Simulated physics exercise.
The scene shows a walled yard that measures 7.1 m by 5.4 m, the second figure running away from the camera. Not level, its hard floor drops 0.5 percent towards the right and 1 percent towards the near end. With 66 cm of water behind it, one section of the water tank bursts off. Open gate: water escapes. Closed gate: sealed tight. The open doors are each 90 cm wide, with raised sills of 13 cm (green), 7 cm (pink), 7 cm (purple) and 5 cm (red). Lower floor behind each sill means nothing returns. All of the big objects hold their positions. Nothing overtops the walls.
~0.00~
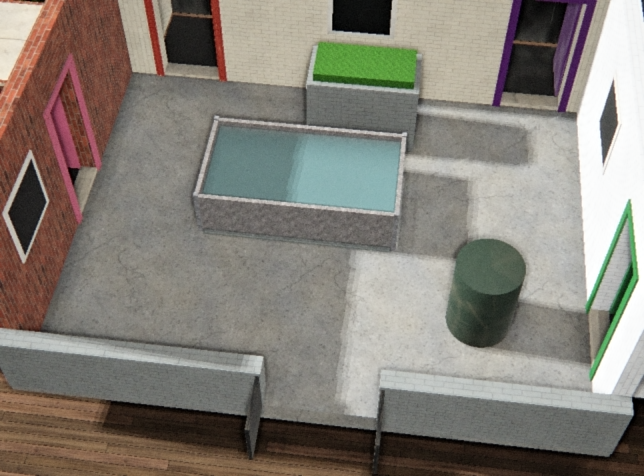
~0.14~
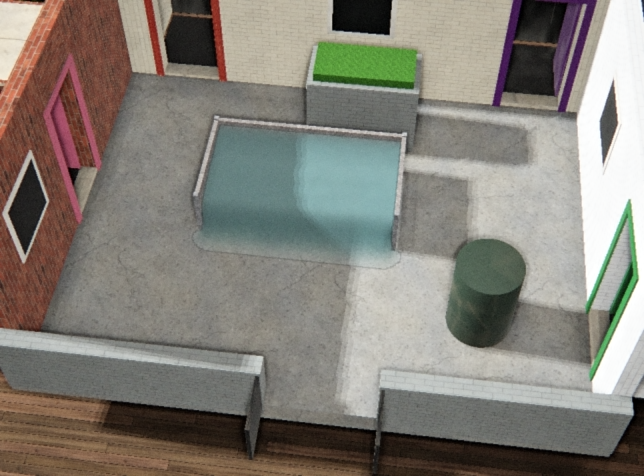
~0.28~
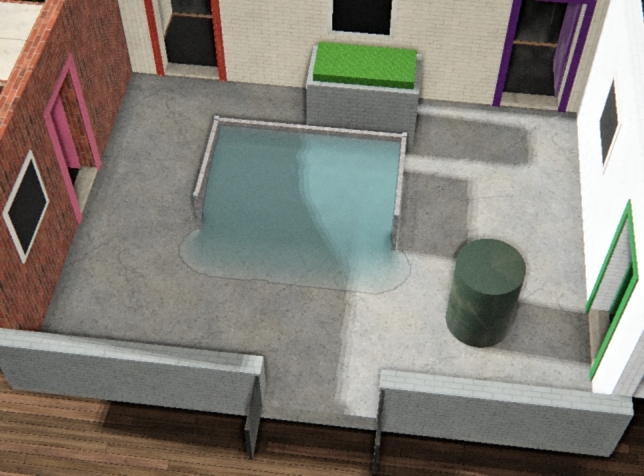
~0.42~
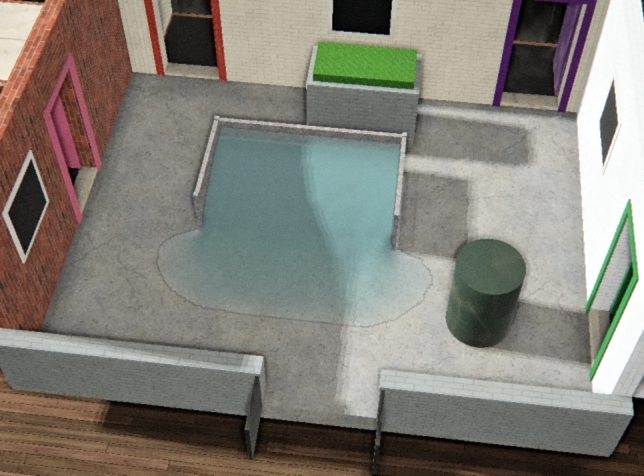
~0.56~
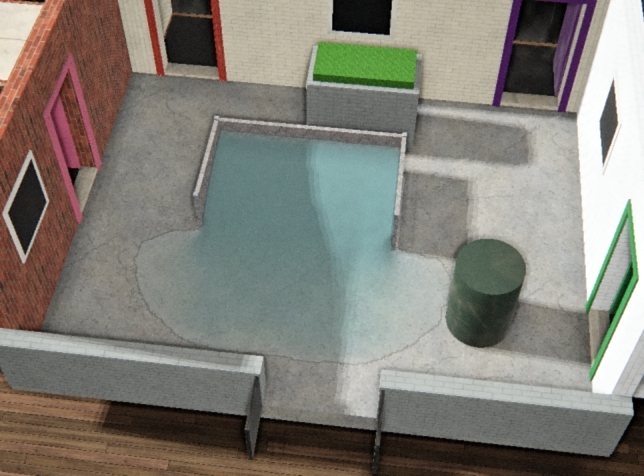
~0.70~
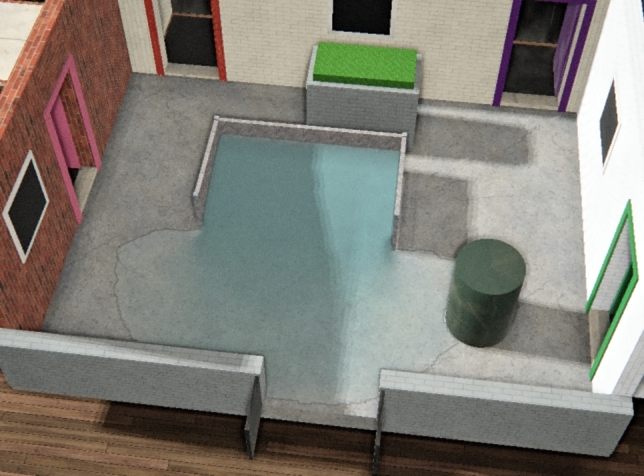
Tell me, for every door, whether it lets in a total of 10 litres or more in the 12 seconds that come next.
In the end green door: Not over, pink door: Not over, purple door: Not over, red door: Over.
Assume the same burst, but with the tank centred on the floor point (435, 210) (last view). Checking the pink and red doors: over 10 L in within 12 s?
Pink gets no more than that, red gets no more than that.
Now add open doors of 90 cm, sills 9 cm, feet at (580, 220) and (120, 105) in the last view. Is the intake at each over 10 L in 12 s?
Result in order - not enough, then not enough.
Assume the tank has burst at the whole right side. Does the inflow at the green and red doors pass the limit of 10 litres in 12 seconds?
Door green goes beyond, door red stays within.
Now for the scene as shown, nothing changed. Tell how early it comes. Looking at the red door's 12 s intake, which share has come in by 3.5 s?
Share by then: ~ 0 %.
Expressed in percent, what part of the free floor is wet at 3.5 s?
I'd say around 55 %.
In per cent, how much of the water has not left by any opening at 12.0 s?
Remaining: Roughly 56 %.
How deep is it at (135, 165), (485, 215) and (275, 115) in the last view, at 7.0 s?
Reading - approx. 3 / 2 / 4 cm.
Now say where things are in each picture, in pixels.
In the first frame, the water tank at (303, 169) is whole and still, 66 cm deep.
In the second frame, the front is at (197, 233), 1.4 m from the gap at (297, 226); 0.7 m2 of floor is under water; 66 cm left at the back of the water tank.
In the third frame, the front is at (400, 275), 1.5 m from the gap at (297, 228); 1.9 m2 of floor is under water; 63 cm left at the back of the water tank.
In the fourth frame, the front is at (416, 295), 1.9 m from the gap at (297, 229); 3.8 m2 of floor is under water; 56 cm left at the back of the water tank.
In the fifth frame, water pours out at (297, 230) and has run 2.3 m, to (432, 320); typically 9 cm deep outside, 55 cm at the water tank's back.
In the sixth frame, the front is at a hidden place, 2.6 m from the gap at (297, 230); 8.6 m2 of floor is under water; 49 cm left at the back of the water tank.
After 1.4 s water covers 35 % of the floor and is deepest (42 cm) near (226, 383); green door not reached, pink door not reached, purple door not reached, red door not reached.
After 2.2 s water covers 40 % of the floor and is deepest (40 cm) near (45, 362); green door not reached, pink door not reached, purple door not reached, red door not reached.
After 3.5 s water covers 55 % of the floor and is deepest (22 cm) near (45, 362); green door 11 cm at the sill, 0 L in, pink door 5 cm at the sill, 0 L in, purple door not reached, red door not reached.
After 7.0 s water covers 95 % of the floor and is deepest (10 cm) near (590, 424); green door 7 cm at the sill, 0 L in, pink door 4 cm at the sill, 0 L in, purple door 4 cm at the sill, 0 L in, red door 9 cm at the sill, 37 L in.
After 12.0 s water covers 95 % of the floor and is deepest (9 cm) near (580, 238); green door 5 cm at the sill, 0 L in, pink door 3 cm at the sill, 0 L in, purple door 6 cm at the sill, 0 L in, red door 2 cm at the sill, 47 L in.
